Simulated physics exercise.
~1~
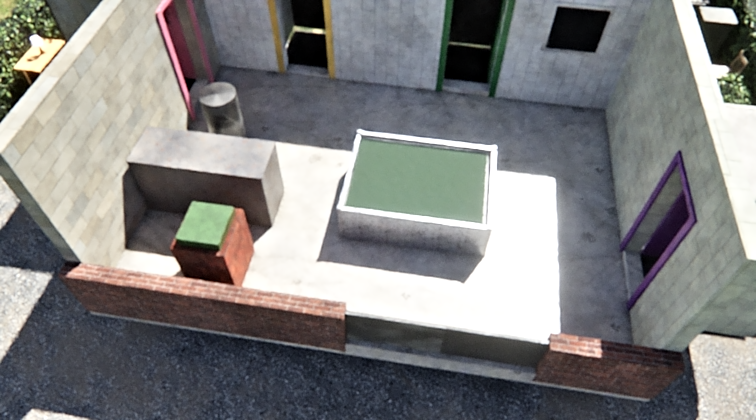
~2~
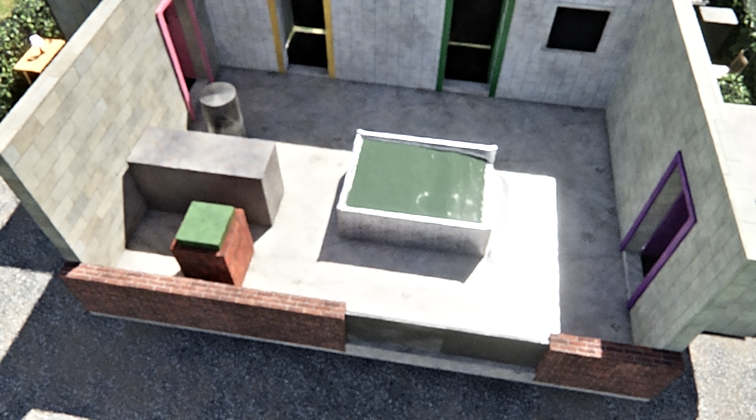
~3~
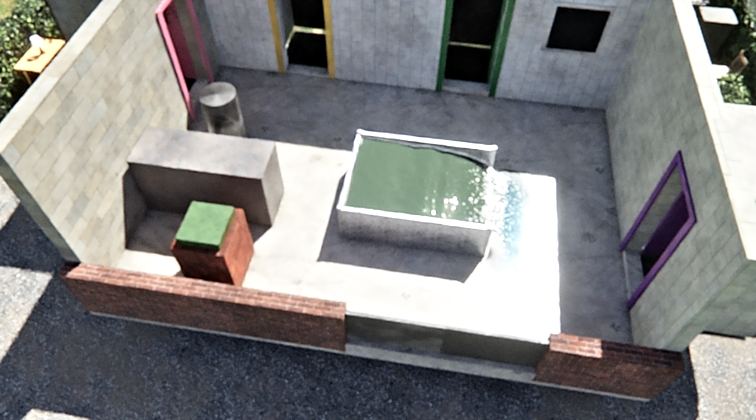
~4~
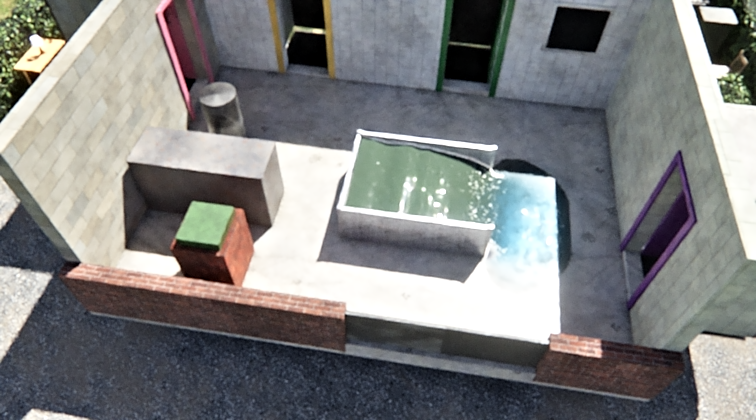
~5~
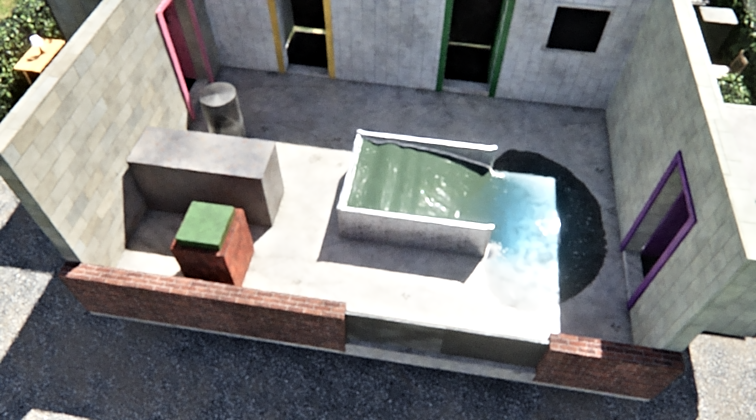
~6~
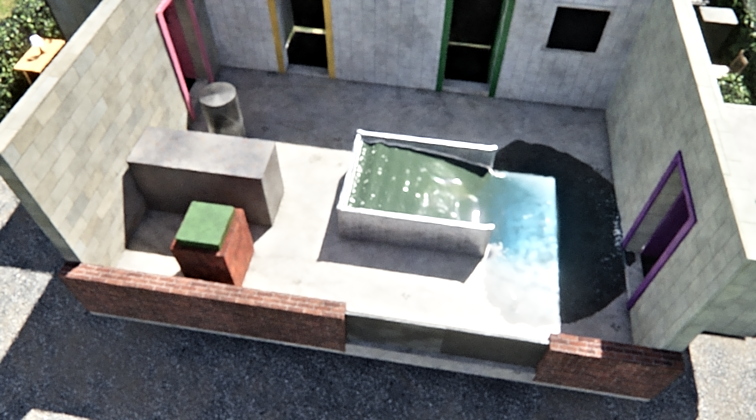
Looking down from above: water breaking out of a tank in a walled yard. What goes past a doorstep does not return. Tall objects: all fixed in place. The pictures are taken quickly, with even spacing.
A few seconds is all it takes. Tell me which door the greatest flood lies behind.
It lies behind the purple door.
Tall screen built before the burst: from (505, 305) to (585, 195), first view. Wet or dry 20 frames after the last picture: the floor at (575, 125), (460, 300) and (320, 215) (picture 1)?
Taking the three spots in turn: Swamped, swamped, spared.
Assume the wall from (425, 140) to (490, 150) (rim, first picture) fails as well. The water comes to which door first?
My pick is the green-painted one.
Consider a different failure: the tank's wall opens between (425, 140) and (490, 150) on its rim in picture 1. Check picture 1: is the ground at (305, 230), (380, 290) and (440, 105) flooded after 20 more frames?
Going through them one by one, I'd call them spared, spared and sodden.
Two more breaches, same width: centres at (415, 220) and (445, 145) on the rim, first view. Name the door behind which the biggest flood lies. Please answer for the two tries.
The purple door, then the door marked green.
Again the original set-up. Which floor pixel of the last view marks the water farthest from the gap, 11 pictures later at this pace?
Somewhere near (604, 110).
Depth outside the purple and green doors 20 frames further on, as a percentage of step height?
I'd put the first at close to 260 per cent and the second at close to 50 per cent.
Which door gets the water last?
The pink door.
A moment on, water covers 25 % of the floor; green door not reached, yellow door not reached, pink door not reached, purple door some in.
Next, water covers 25 % of the floor; green door not reached, yellow door not reached, pink door not reached, purple door a lot in.
Then, water covers 45 % of the floor; green door wet at the sill, nothing in, yellow door not reached, pink door not reached, purple door a lot in.
Later, water covers 90 % of the floor; green door wet at the sill, nothing in, yellow door wet at the sill, nothing in, pink door not reached, purple door a lot in.
In the end, water covers 100 % of the floor; green door wet at the sill, nothing in, yellow door wet at the sill, nothing in, pink door wet at the sill, nothing in, purple door a lot in; the purple door has let in the most.
